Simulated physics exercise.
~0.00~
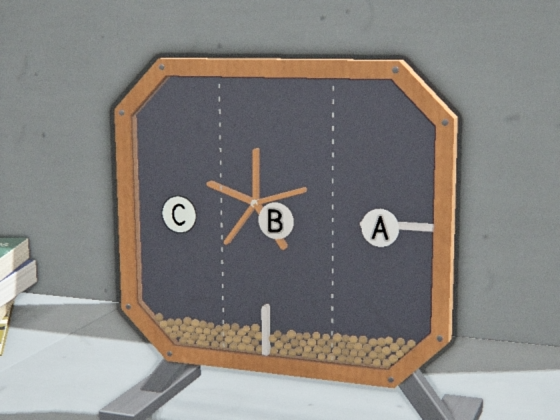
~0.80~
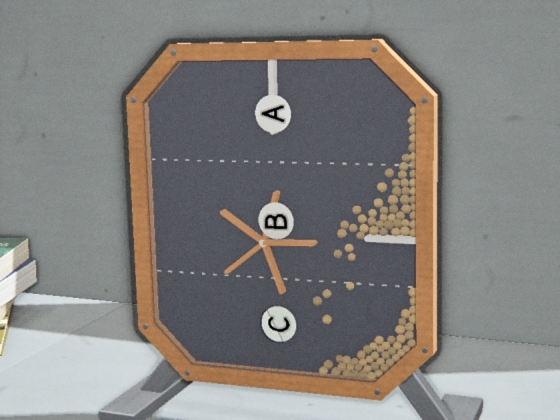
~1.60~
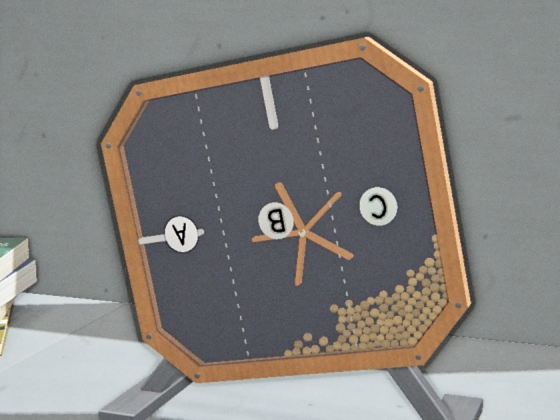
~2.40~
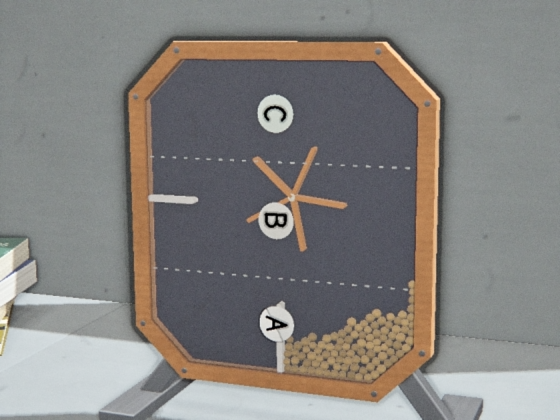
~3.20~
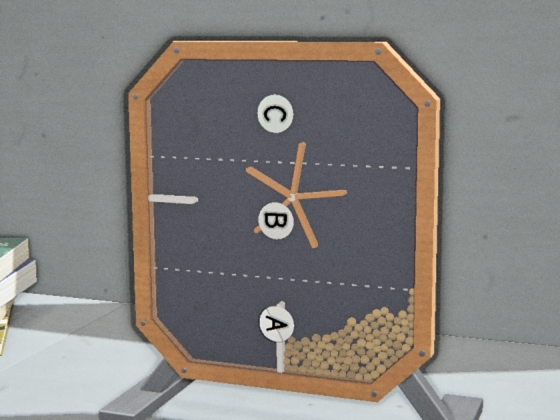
An octagonal wooden-framed case turning anticlockwise on its stand, its beads tumbling and finally settling in the lower right, in strip A.
